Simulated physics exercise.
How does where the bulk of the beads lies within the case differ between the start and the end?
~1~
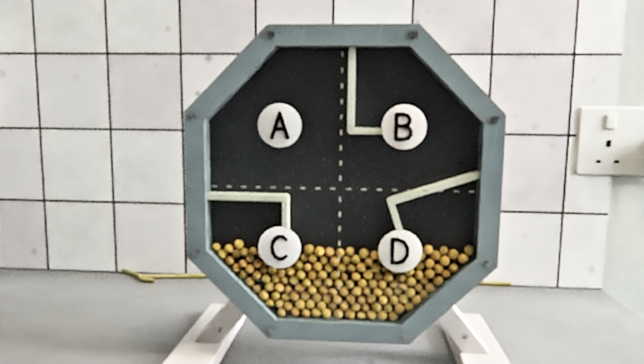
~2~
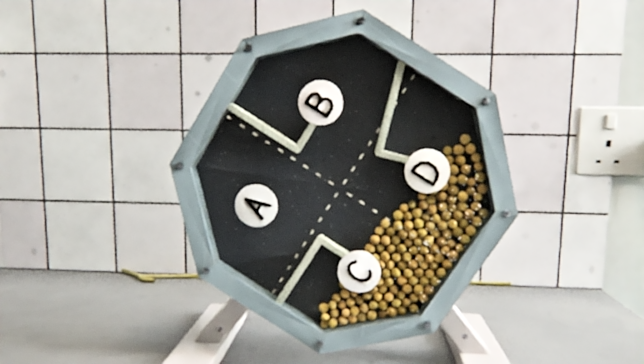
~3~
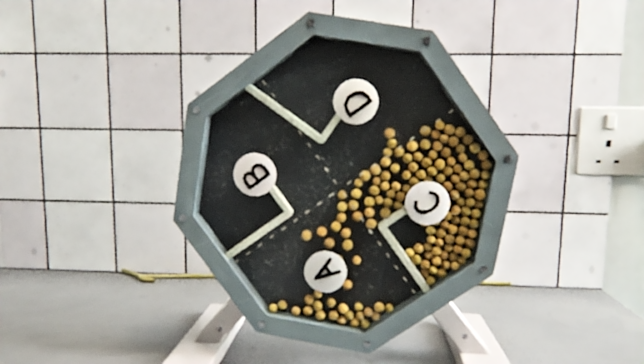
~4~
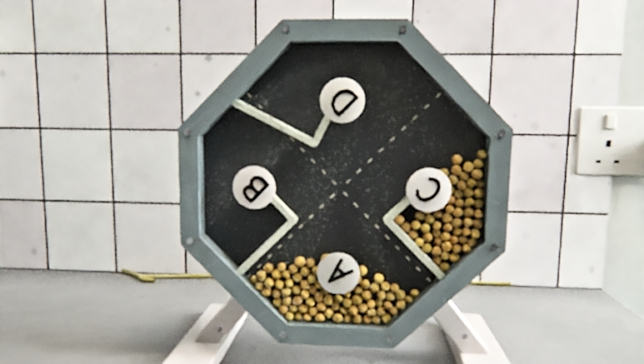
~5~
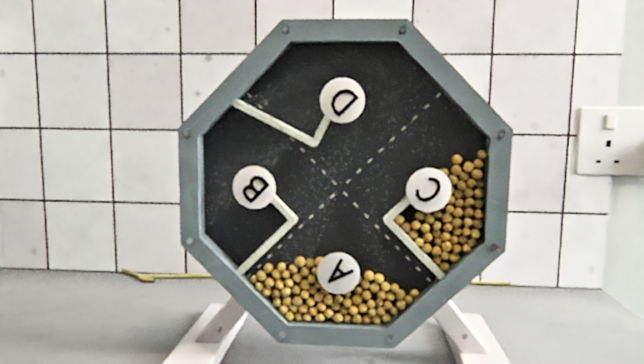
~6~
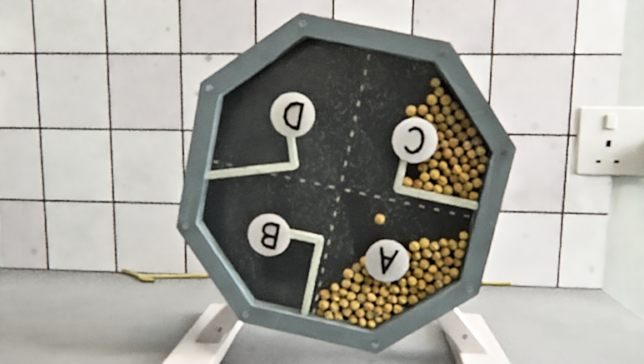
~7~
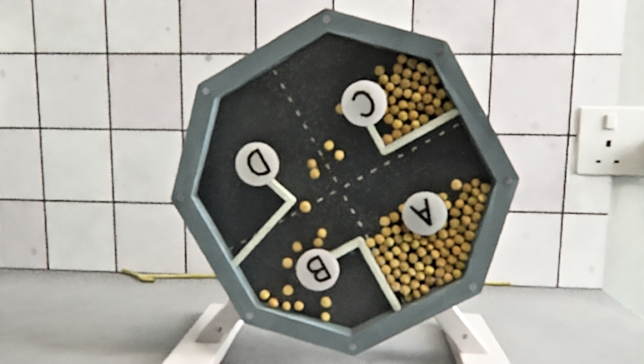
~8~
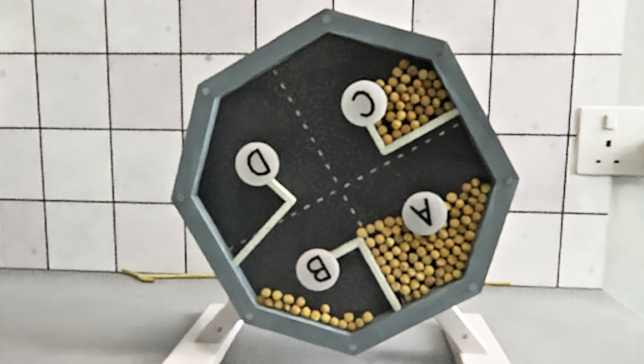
At the start the beads lie together along the bottom of the case. By the end the bulk of them is higher and over on the right side, with only a thin layer left at the bottom.
